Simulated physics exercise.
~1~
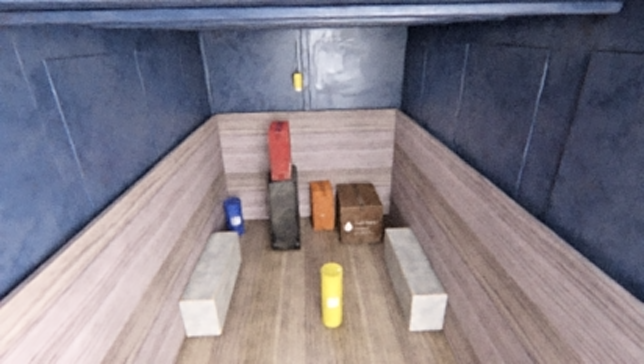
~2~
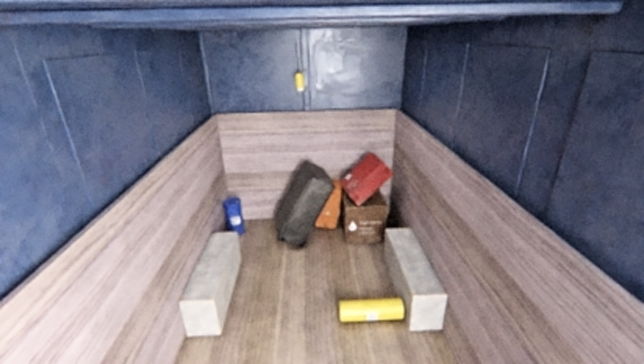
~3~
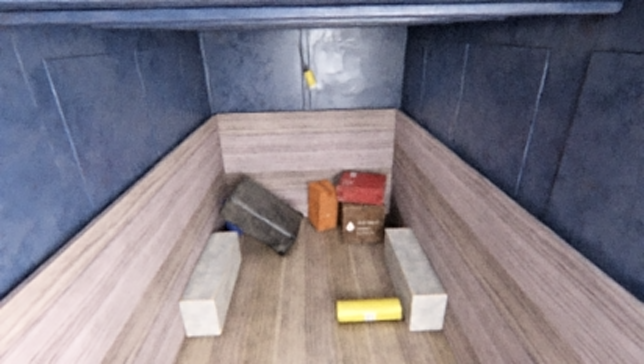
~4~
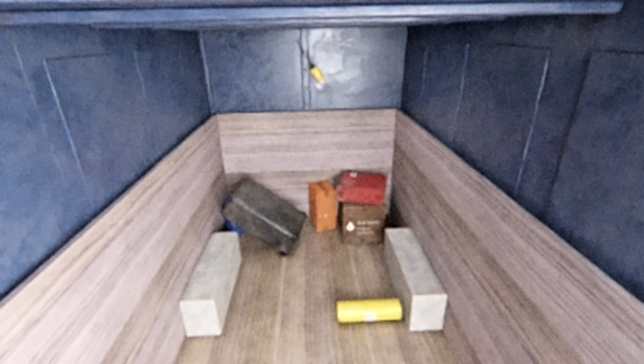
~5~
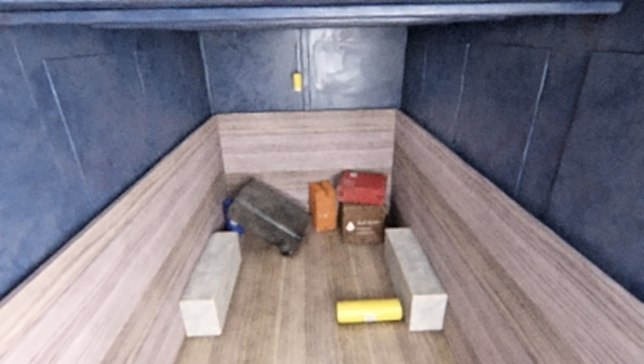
The clip opens on a load bay with blue upper walls and wood-look lower panels, where a red box stands on a black case, with an orange box, a brown box, a blue canister and an upright yellow canister nearby. The yellow canister topples and lies against the right wheel box, while the red box drops rightward onto the brown box and the black case and orange box lean right. The case then swings left, tilting toward the blue canister, as the orange box rights itself. The hanging lamp sways. Finally, the case rests slanted, the red box lies on the brown box, and the yellow canister remains on its side.
